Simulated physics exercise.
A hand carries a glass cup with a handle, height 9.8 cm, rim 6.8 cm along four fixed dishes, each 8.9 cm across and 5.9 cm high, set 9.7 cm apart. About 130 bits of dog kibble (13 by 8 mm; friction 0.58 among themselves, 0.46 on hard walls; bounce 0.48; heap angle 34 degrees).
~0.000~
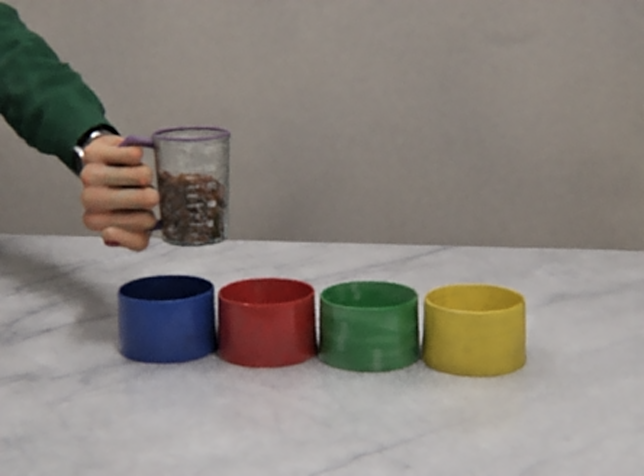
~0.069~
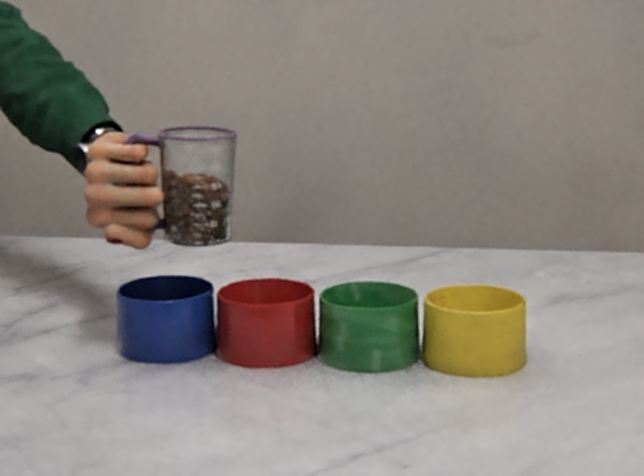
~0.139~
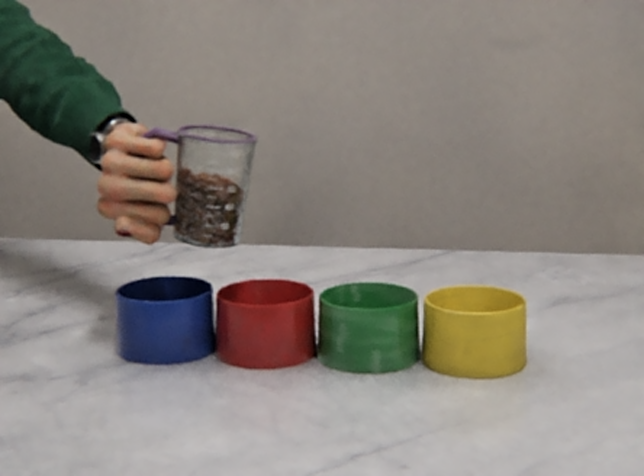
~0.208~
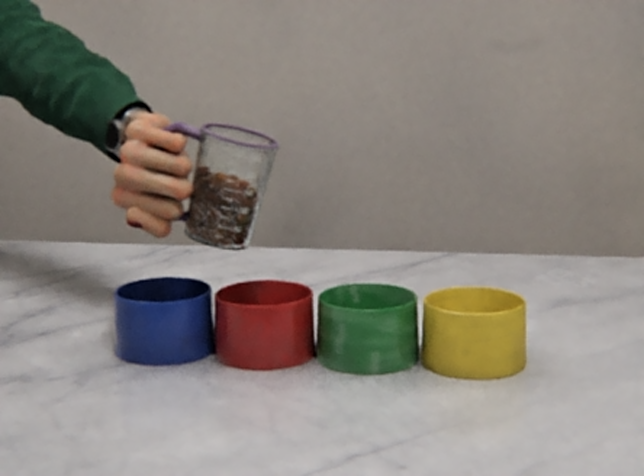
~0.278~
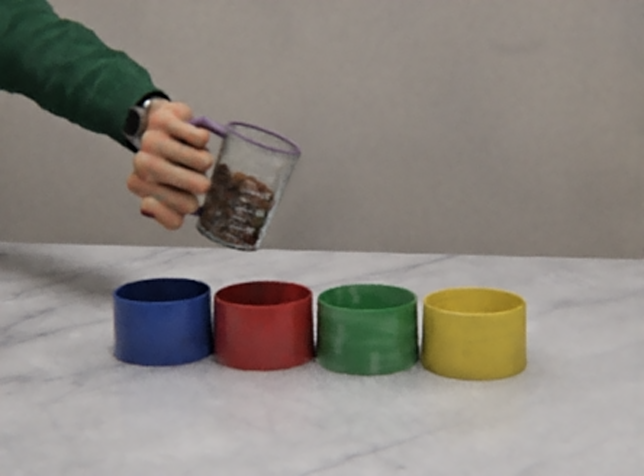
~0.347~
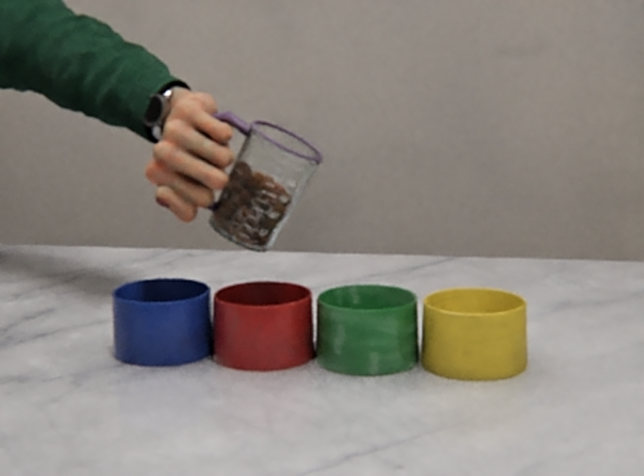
The video shows a hand in a green sleeve holding a clear cup of small brown pieces above a row of blue, red, green and yellow dishes, moving it right while tilting it steadily to the right.
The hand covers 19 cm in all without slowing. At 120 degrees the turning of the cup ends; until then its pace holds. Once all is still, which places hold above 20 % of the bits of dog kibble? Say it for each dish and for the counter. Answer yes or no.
Red: No, blue: No, green: No, yellow: Yes, counter: No.
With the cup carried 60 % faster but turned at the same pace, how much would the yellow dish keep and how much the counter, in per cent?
Then: Yellow 100; counter 0.
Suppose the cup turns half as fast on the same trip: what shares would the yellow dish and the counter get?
In that case yellow 100; counter 0.
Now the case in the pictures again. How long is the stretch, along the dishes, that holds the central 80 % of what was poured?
About 5 cm.
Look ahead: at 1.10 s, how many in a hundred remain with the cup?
About 100 per cent.
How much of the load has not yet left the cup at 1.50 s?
Roughly 40 per cent.
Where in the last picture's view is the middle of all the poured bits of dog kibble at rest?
Near (477, 342).
After 0.80 s, tilt 72 degrees; cup holds 100 %.
After 1.10 s, tilt 102 degrees; cup holds 100 %.
After 1.50 s, tilt 120 degrees; cup holds 40 %, yellow 55 %.
By 2.4 s all is still; red 0 %, blue 0 %, green 0 %, yellow 100 %, counter 0 %.
